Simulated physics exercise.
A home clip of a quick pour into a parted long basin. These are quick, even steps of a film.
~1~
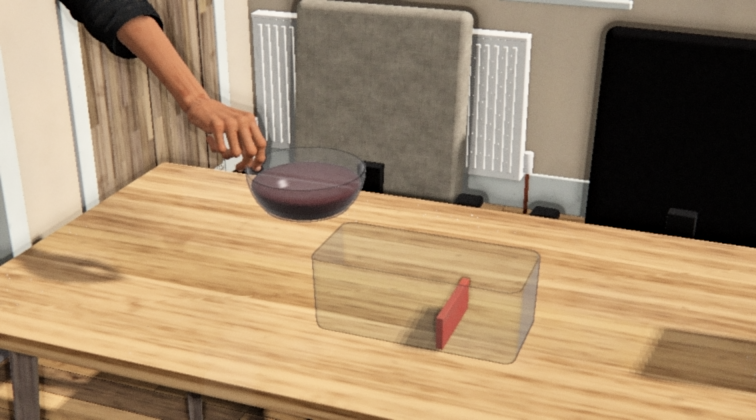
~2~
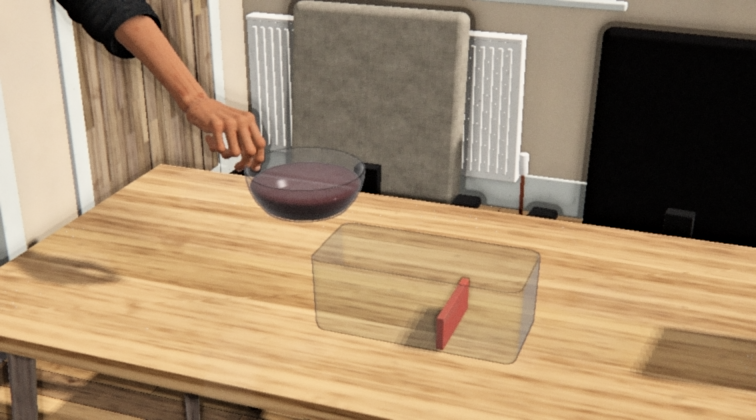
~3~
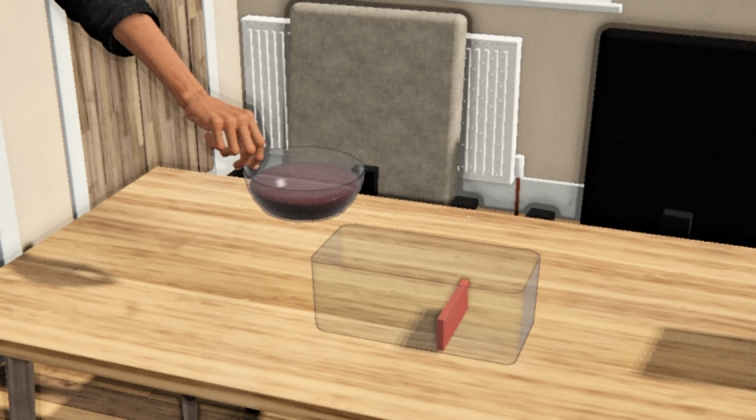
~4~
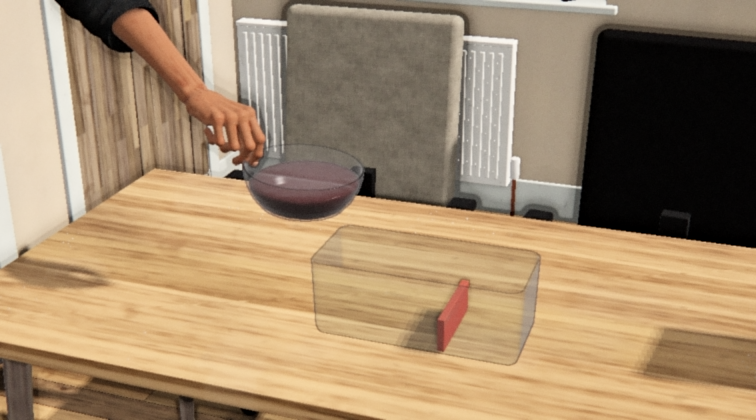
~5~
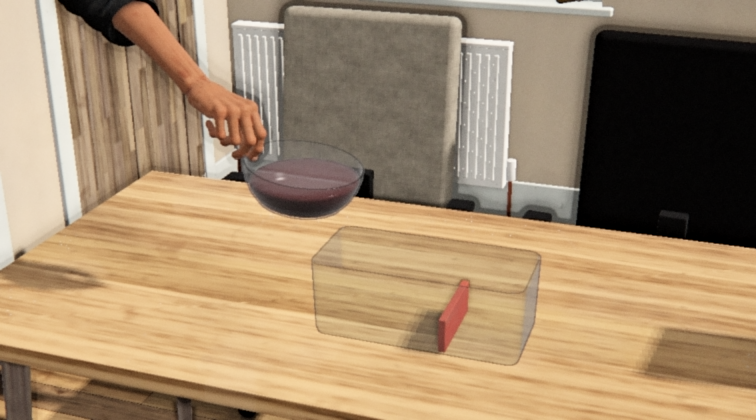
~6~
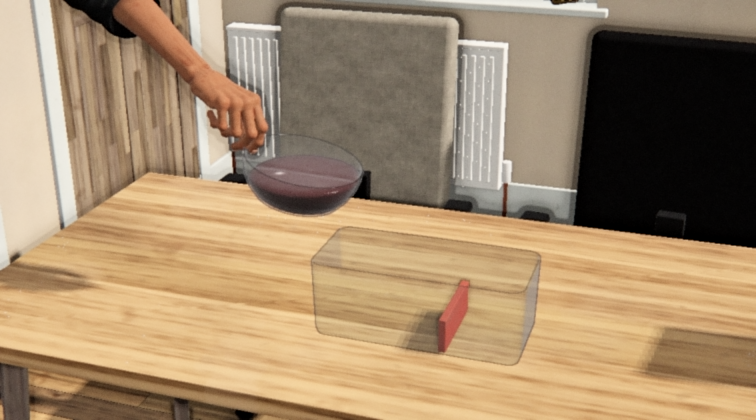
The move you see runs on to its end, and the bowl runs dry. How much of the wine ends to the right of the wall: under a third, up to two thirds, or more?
It comes to under a third.
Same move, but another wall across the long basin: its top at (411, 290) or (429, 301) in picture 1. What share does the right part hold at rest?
Near 85 % and 60 %.
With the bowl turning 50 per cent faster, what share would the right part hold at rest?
Near 10 %.
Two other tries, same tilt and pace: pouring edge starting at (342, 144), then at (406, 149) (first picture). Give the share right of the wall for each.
About 5 and 85 per cent.
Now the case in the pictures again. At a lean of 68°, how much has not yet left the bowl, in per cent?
About 45 per cent.
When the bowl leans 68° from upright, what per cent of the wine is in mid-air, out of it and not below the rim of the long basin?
About 40 per cent.
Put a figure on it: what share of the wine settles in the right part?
Roughly 5 in a hundred.
A moment on, the bowl is tipped part way and 45 per cent is still to pour, 13 is left of the wall and 0 right of it.
Next, the bowl is tipped right over and 0 per cent is still to pour, 88 is left of the wall and 3 right of it.
Then the bowl is tipped right over and 0 per cent is still to pour, 93 is left of the wall and 4 right of it.
Later the bowl is tipped right over and 0 per cent is still to pour, 93 is left of the wall and 4 right of it.
Finally, 93 per cent lies left of the wall, 4 right of it and 3 outside.
